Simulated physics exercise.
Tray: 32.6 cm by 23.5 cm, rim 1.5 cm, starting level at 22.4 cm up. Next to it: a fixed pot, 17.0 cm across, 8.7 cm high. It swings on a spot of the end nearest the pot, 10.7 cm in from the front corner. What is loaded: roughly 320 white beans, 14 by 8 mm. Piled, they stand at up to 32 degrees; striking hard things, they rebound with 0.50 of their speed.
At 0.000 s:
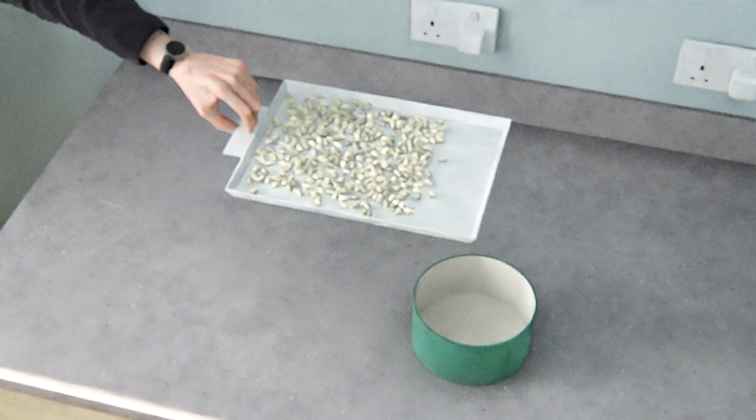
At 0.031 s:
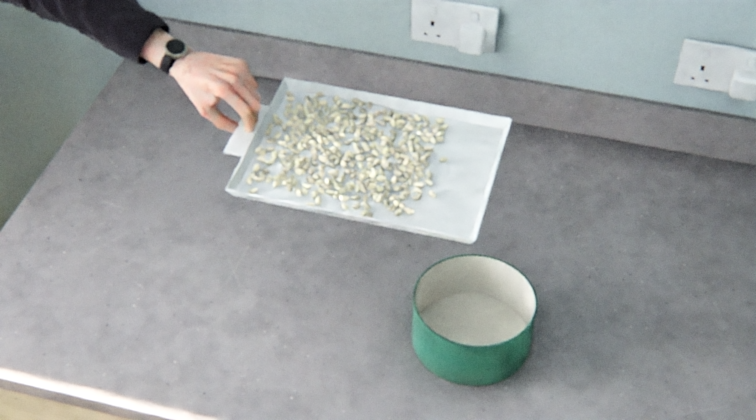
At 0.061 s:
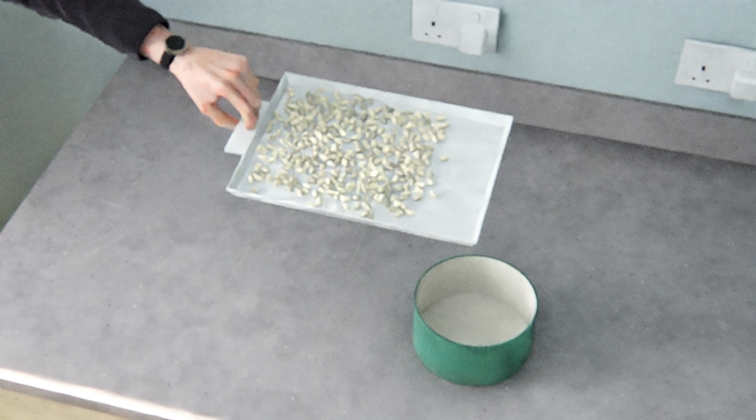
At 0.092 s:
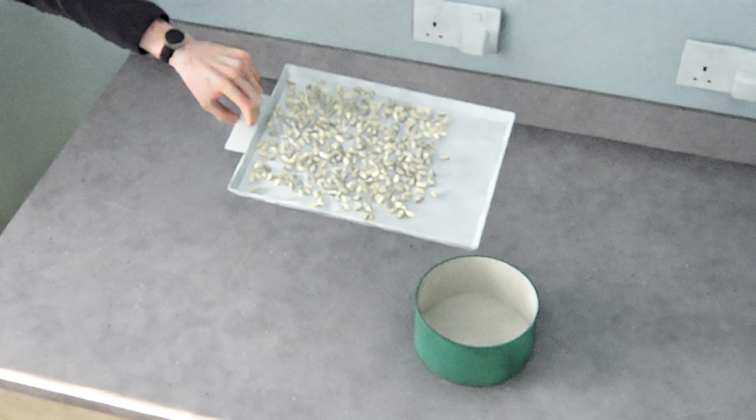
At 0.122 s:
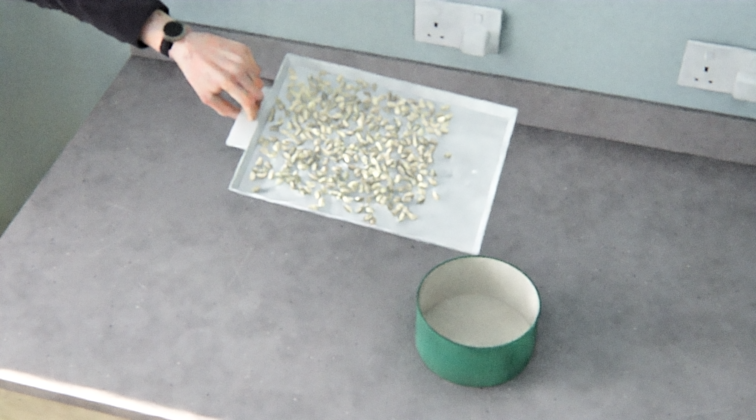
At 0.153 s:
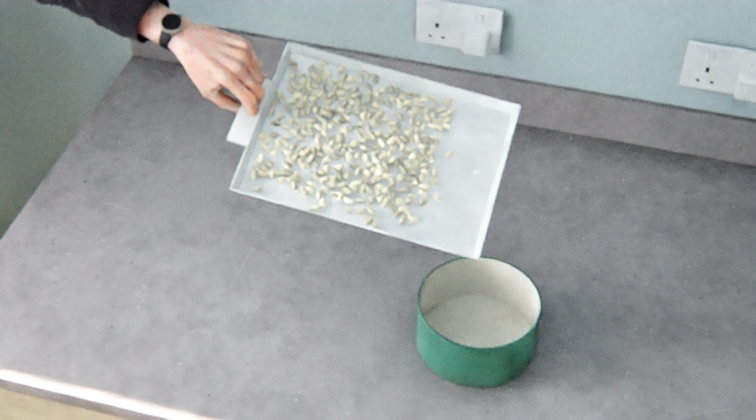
A white tray scattered with pale beans slowly tilted, its back edge rising and its front right corner dipping slightly, as a hand wearing a dark watch held its left end near a green pot.
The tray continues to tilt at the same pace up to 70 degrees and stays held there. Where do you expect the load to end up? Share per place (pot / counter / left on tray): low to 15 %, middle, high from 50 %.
Shares - pot: Middle, counter: High, left on the tray: Low.
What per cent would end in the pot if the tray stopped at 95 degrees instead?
In that case it comes to about 30 in a hundred.
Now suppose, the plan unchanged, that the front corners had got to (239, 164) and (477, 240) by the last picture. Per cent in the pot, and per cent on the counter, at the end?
Pot: 40, counter: 55.
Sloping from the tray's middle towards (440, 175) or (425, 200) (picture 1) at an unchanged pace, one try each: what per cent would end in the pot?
Near 10 and 65 per cent, in that order.
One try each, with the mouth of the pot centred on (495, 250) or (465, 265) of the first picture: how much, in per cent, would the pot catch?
Estimates: 0 in a hundred and 20 in a hundred.
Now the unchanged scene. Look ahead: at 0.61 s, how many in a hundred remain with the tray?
I'd say close to 10 per cent.
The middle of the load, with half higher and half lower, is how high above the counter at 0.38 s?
Height: Around 26 cm.
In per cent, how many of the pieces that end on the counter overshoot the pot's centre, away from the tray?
Share: Around 10 %.
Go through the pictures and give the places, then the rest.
The first frame shows tray tilt 0 degrees, front corners at (232, 187) and (471, 234); middle of the pieces at (352, 156); pot at (475, 299).
The second frame shows tray tilt 1 degrees, front corners at (233, 187) and (471, 235); middle of the pieces at (352, 155).
The third frame shows tray tilt 3 degrees, front corners at (233, 187) and (472, 238), lowest corner right front; middle of the pieces at (353, 154).
The fourth frame shows tray tilt 7 degrees, front corners at (235, 186) and (473, 242), lowest corner right front; middle of the pieces at (355, 151).
The fifth frame shows tray tilt 13 degrees, front corners at (236, 186) and (474, 248), lowest corner right front; middle of the pieces at (356, 148).
The sixth frame shows tray tilt 19 degrees, front corners at (237, 186) and (474, 253), lowest corner right front; middle of the pieces at (357, 145); pot at (480, 301). The tray's pace is about 205 degrees a second.
Then, at 0.29 s, tilt 47 degrees; the tray holds 100 %, the pot 0 %.
Then, at 0.38 s, tilt 64 degrees; the tray holds 100 %, the pot 0 %.
After 0.61 s, tilt 70 degrees; the tray holds 10 %, the pot 25 %.
In the end, at 2.2 s, pot 40 %, counter 60 %, tray 0 %.
